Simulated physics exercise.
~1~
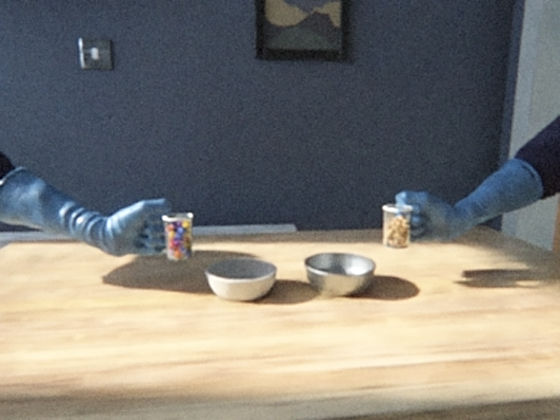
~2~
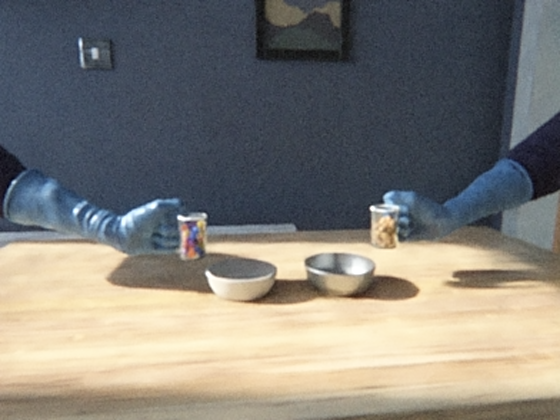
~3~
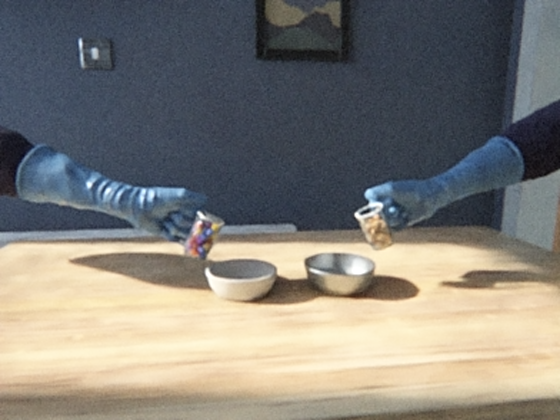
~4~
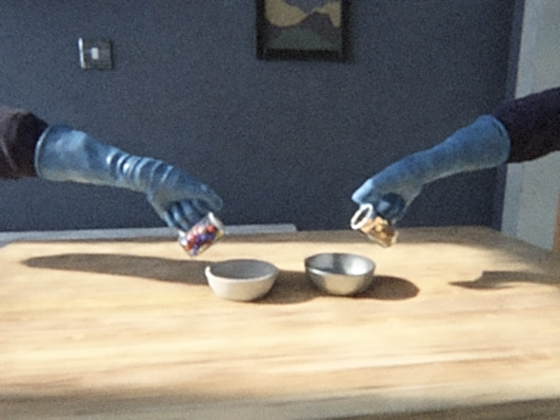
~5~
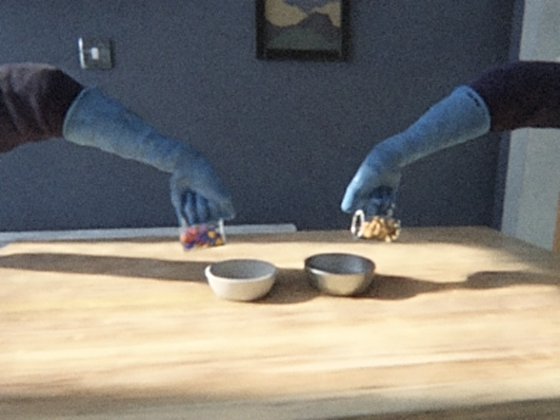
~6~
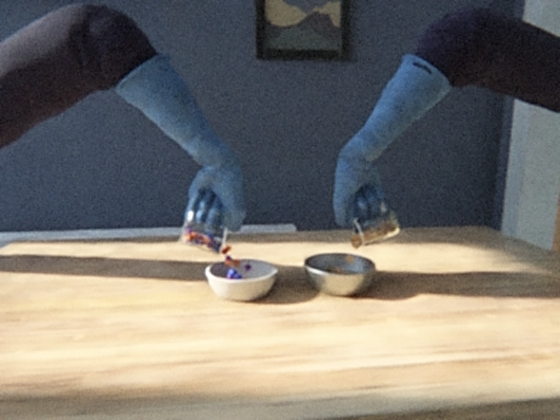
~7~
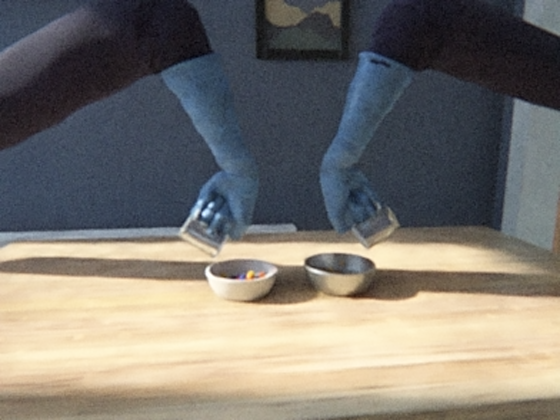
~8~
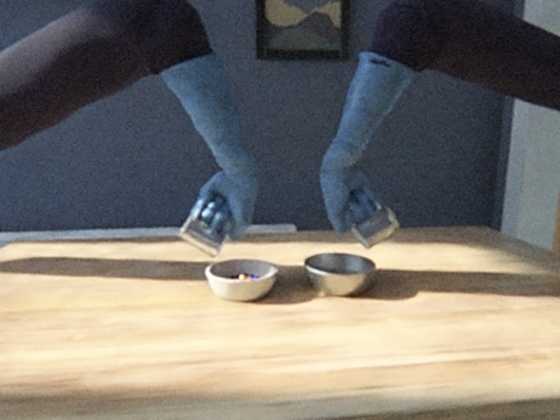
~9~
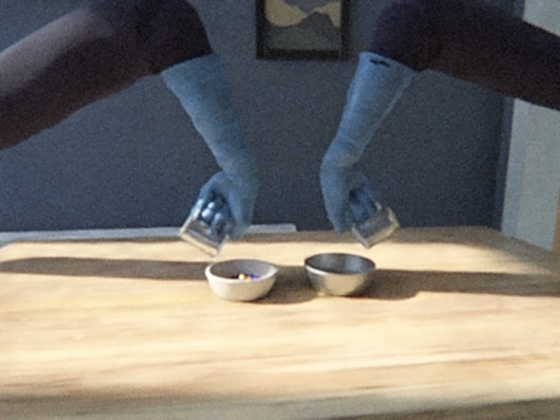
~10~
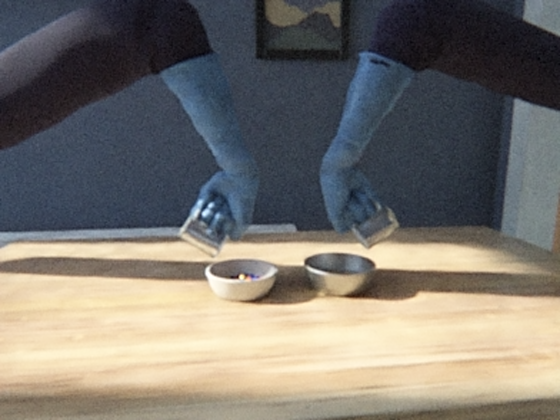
Two blue-gloved hands moved small clear cups of colorful and tan bits inward over a pair of low bowls on a wooden table, then tipped them over together, emptying both into the bowls with nothing spilled, and stayed there holding the upturned cups.
